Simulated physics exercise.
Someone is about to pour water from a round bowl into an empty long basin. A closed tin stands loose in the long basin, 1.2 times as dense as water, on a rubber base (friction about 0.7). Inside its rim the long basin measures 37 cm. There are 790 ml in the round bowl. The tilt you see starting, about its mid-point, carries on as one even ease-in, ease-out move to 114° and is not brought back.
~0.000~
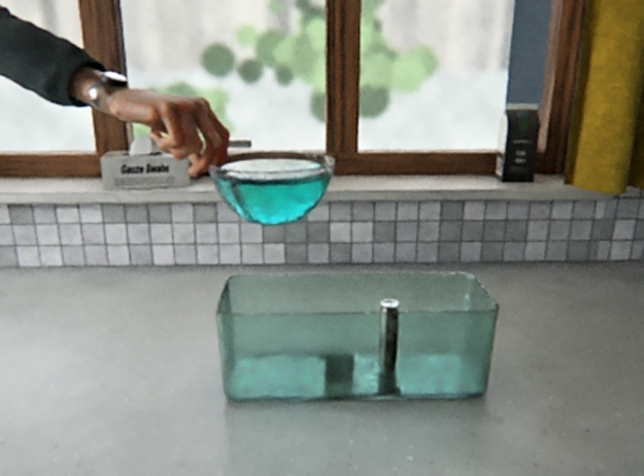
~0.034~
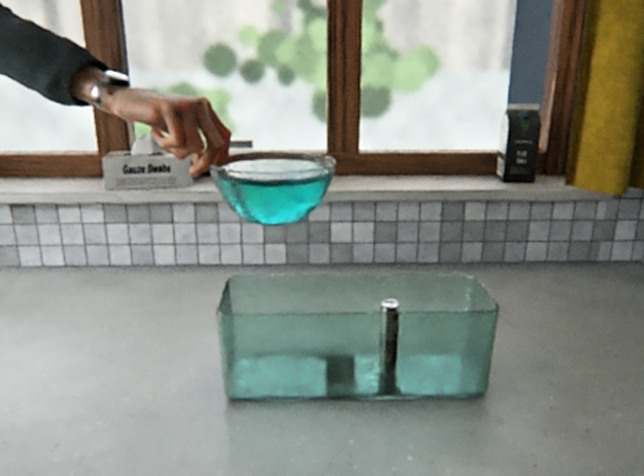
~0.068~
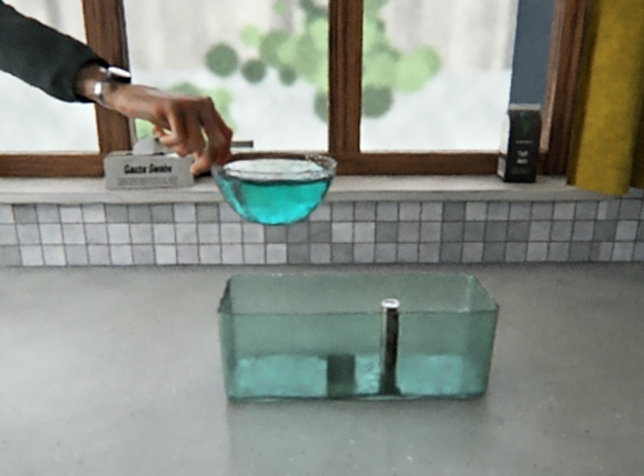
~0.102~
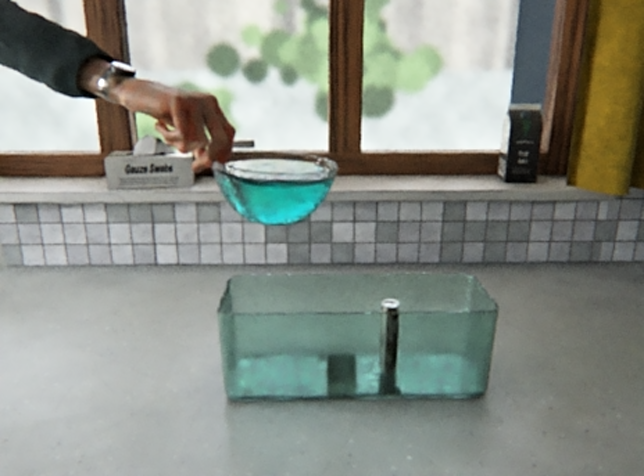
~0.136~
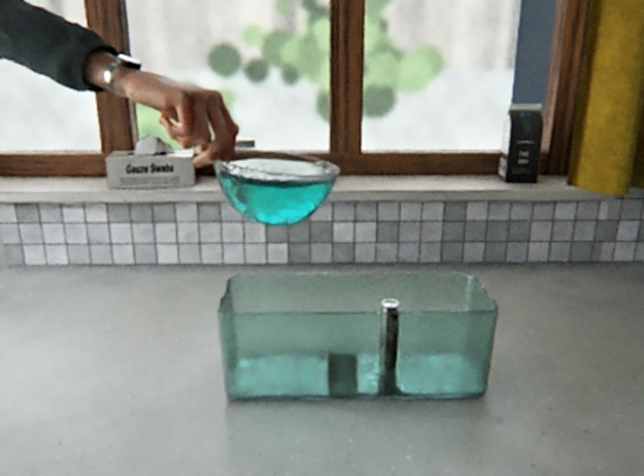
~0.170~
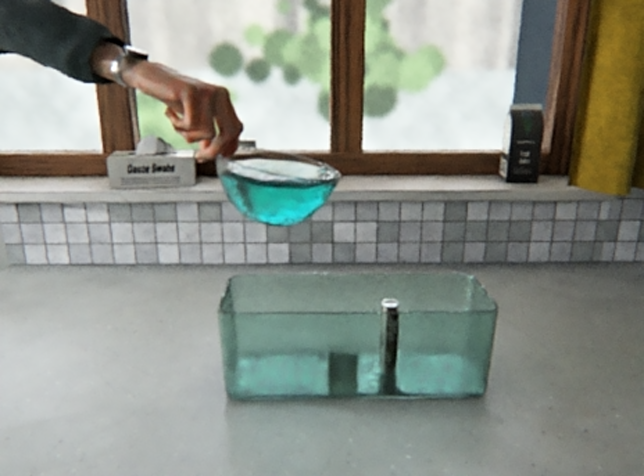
A hand holding a round glass bowl of blue water above a long glass basin, slowly tilting it slightly to the right.
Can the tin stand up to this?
It goes over.
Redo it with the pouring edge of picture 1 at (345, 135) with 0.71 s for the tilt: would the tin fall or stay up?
Then it stays up.
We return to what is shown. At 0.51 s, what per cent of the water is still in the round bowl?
About 30 per cent.
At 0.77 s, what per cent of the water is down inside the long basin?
Near 96 in a hundred.
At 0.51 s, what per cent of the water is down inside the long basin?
Near 20 in a hundred.
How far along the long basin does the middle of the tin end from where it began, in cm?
About 7.5 cm.
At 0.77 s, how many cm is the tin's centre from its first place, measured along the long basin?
About 2 cm.
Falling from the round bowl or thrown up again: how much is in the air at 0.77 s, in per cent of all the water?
About 2 per cent.
By 0.51 s the tilt is 79° and 30 per cent is still to pour; the tin stands where it began.
By 0.77 s the tilt is 113° and 0 per cent is still to pour; the tin leans 5°.
By 1.03 s the tilt is 114° and 0 per cent is still to pour; the tin leans 29°.
By 1.32 s the tilt is 114° and 0 per cent is still to pour; the tin lies on its side.
At rest the tin lies on its side.
